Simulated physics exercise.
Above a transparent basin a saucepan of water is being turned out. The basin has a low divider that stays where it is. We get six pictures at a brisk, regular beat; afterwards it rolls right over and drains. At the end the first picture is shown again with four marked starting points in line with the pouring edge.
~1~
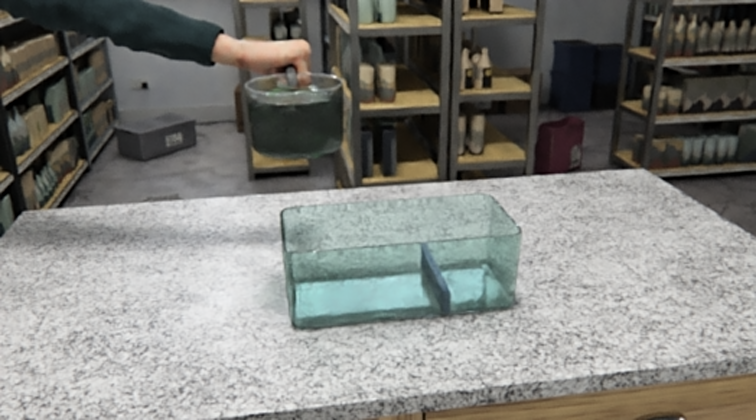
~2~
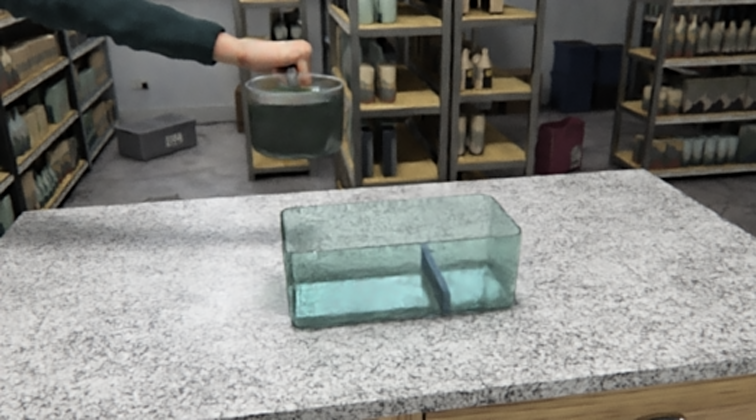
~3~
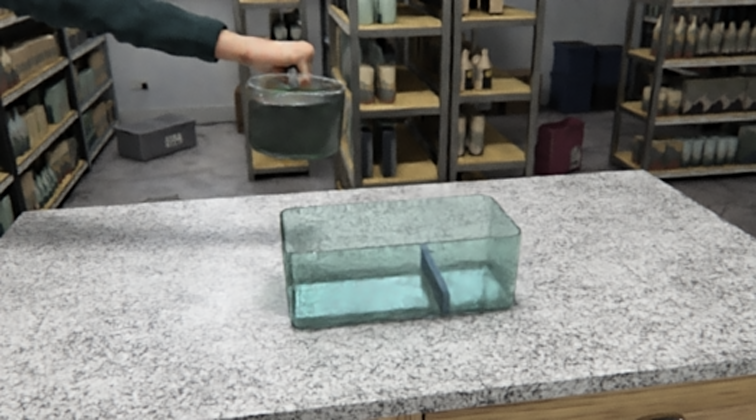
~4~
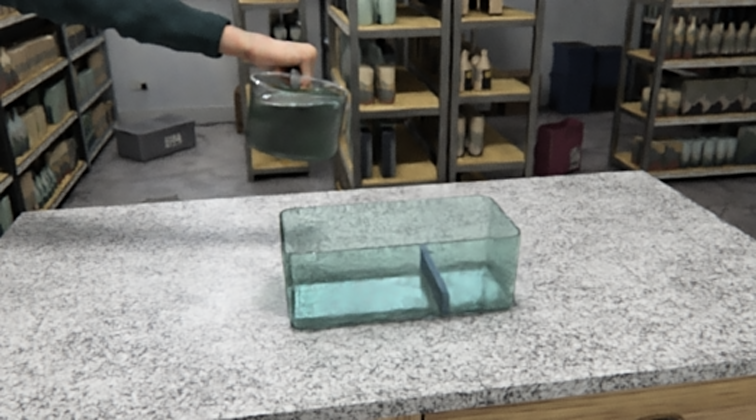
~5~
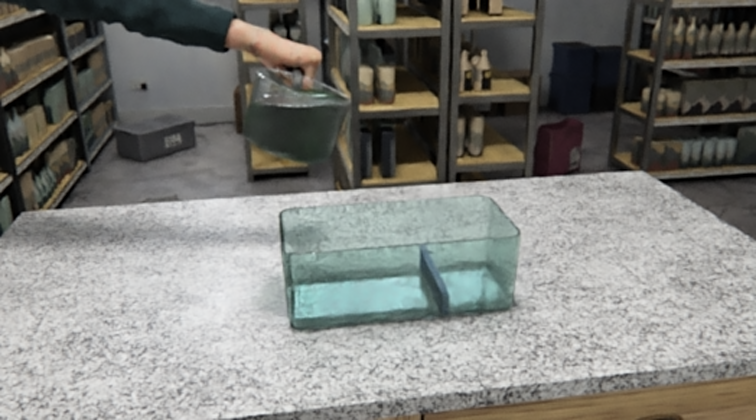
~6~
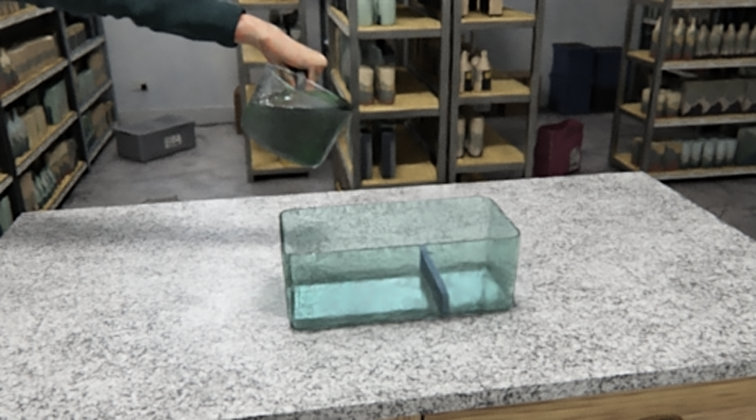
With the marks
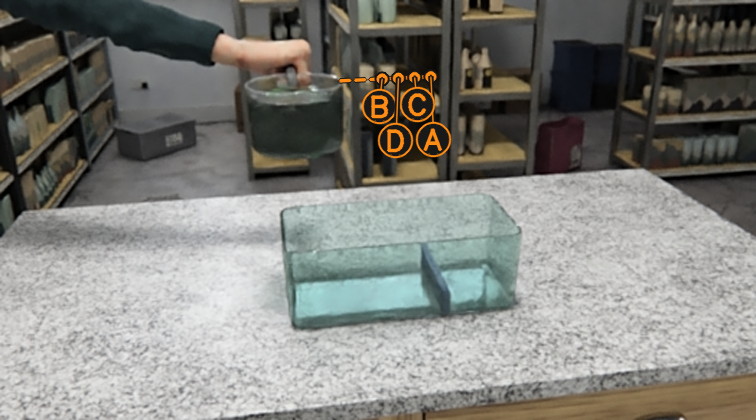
A hand in a dark green sleeve, reaching in from the upper left, holds a clear, greenish pan of water above a transparent teal basin with a low dark blue divider right of its middle. The basin sits on a speckled grey counter, seen from slightly above, before shelves of bottles and jars. The pan hangs upright, then tilts gradually rightward until water reaches its lip, while the camera stays still.
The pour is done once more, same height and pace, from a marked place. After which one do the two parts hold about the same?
B works best here.
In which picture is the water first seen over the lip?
In picture 6.
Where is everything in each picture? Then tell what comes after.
The first frame shows upright, lip at (340, 80); basin from (290, 325) to (513, 304); top of the wall at (435, 267); nothing has left yet.
The second frame shows upright, lip at (341, 82); nothing has left yet.
The third frame shows tipped about 5°, lip at (343, 85); nothing has left yet.
The fourth frame shows tipped about 12°, lip at (345, 91); nothing has left yet.
The fifth frame shows tipped about 20°, lip at (348, 99); nothing has left yet.
The sixth frame shows tipped about 30°, lip at (350, 109); water is over the lip, down to (350, 109).
In orange, A at (430, 76); B at (382, 78); C at (414, 77); D at (398, 78).
If A is chosen, about 34 % ends left of the wall and 63 % right of it; 3 % is lost outside.
If B is chosen, about 47 % ends left of the wall and 52 % right of it.
If C is chosen, about 30 % ends left of the wall and 68 % right of it.
If D is chosen, about 29 % ends left of the wall and 70 % right of it.
